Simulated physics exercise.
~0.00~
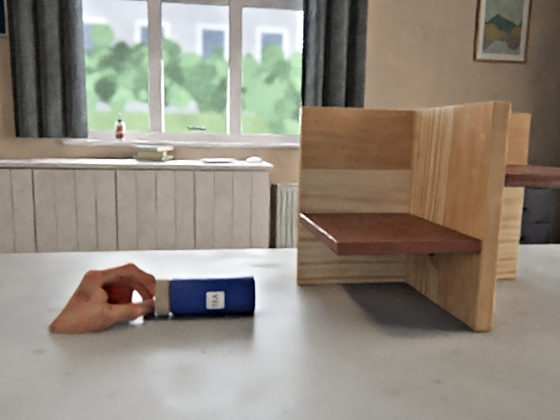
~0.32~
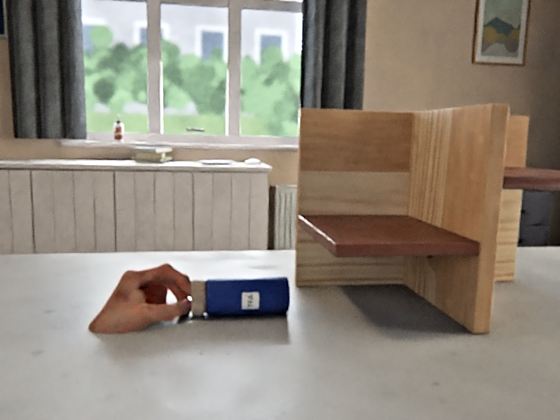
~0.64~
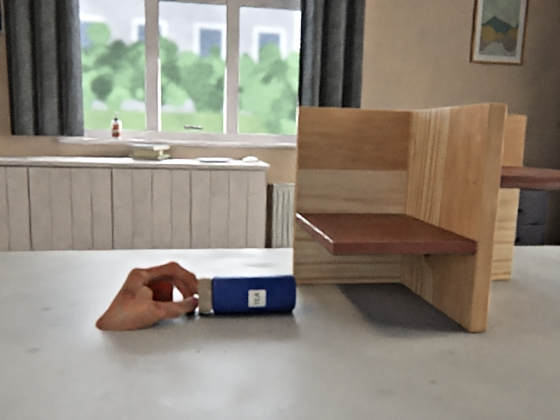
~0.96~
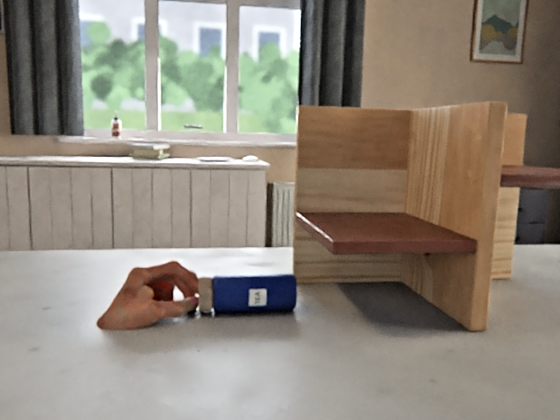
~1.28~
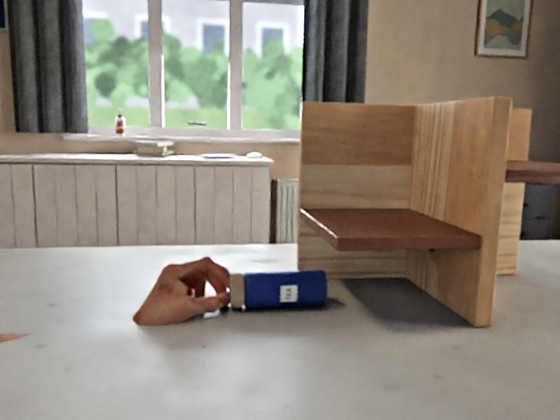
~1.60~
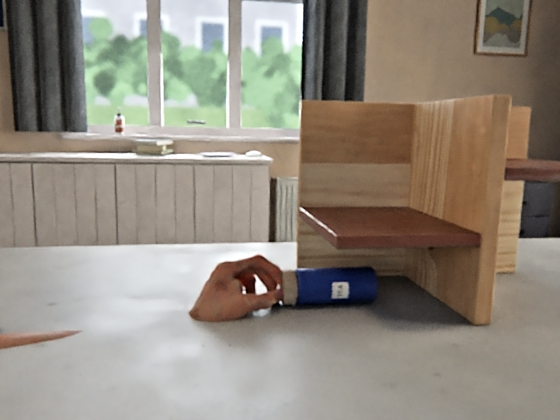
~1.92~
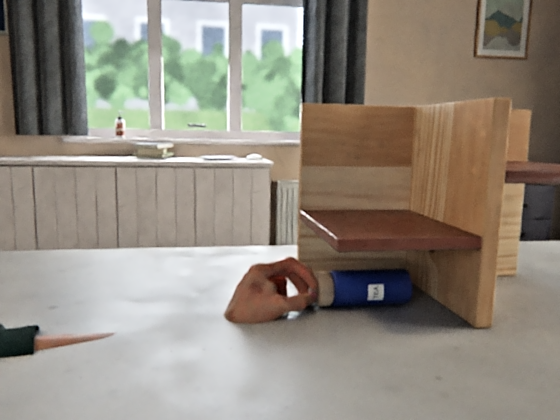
To begin with, a hand holds one end of a blue shaker lying on its side on a pale table, to the left of a wooden unit with a low, reddish-brown shelf. The hand pushes the shaker to the right, towards the space beneath the shelf. It slows and almost stops near the unit, then moves on to the opening. The shaker passes part of the way in while something pointed appears at the left edge. Finally, the blue shaker slides in under the shelf, still lying flat, with the hand still at its near end.
